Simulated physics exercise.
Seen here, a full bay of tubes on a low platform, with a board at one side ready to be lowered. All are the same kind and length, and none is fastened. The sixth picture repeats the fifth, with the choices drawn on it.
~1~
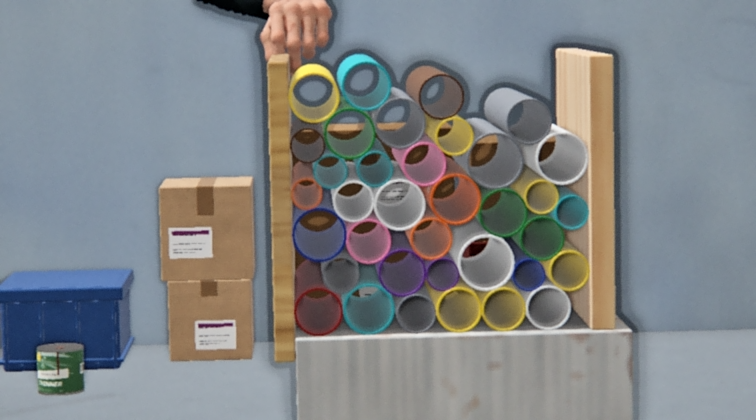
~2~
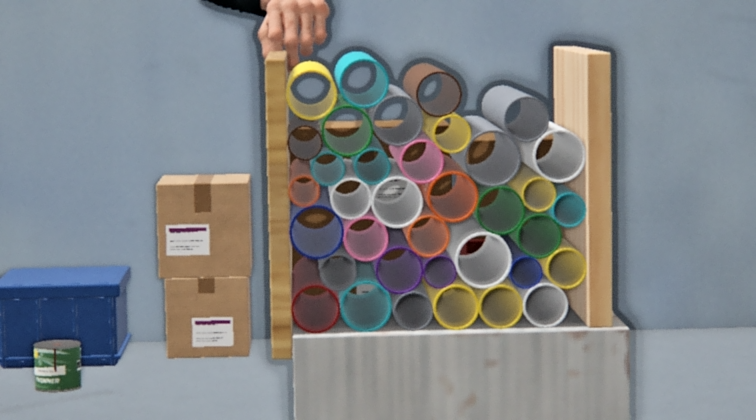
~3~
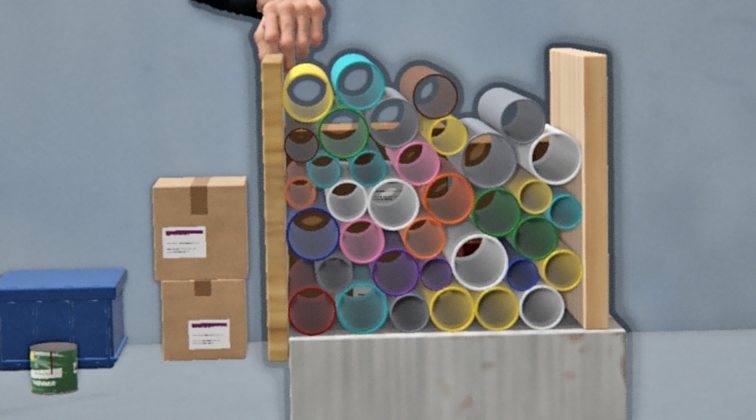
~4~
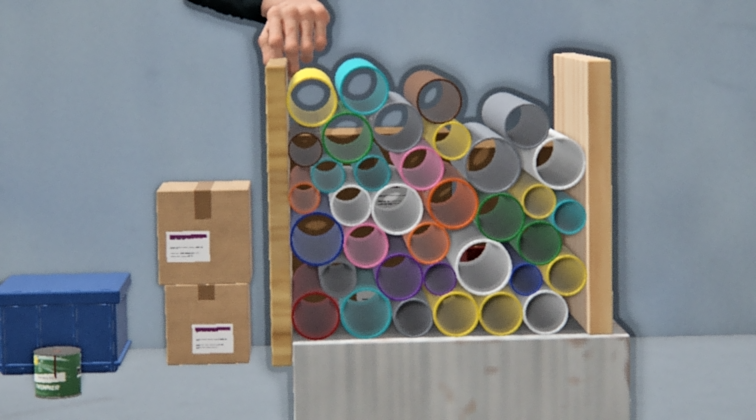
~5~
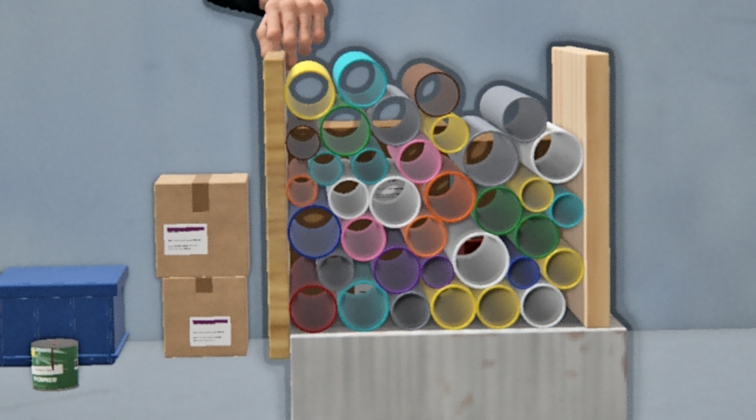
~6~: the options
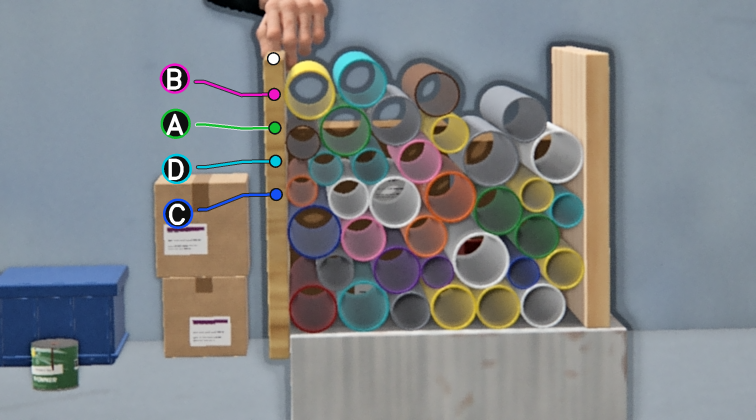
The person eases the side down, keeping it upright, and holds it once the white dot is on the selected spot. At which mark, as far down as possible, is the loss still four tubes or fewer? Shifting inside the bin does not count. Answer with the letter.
Mark C is as low as it can go.
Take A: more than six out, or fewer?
It loses fewer than six.
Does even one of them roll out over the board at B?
At B: No.
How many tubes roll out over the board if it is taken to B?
With B, none.
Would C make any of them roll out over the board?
At C: Yes.
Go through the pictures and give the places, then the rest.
In the first picture, a purple tube (443, 274); a white tube (400, 205); an orange tube (456, 199).
In the second picture, an orange tube (453, 197); a green tube (347, 131).
In the third picture, a white tube (556, 158); a grey tube (523, 121).
In the fourth picture, side board (281, 200); a red tube (316, 316).
In the fifth picture, a white tube (543, 306); a purple tube (437, 272); a white tube (395, 202).
On the copy, A at (275, 128); B at (274, 94); C at (276, 195); D at (276, 161); the white dot at (274, 59).
On C. First, top of the board (285, 122).
Then, top of the board (286, 193).
Finally, top of the board (286, 194), two out over the board.
By contrast, A one out over the board; B none out over the board; D one out over the board.
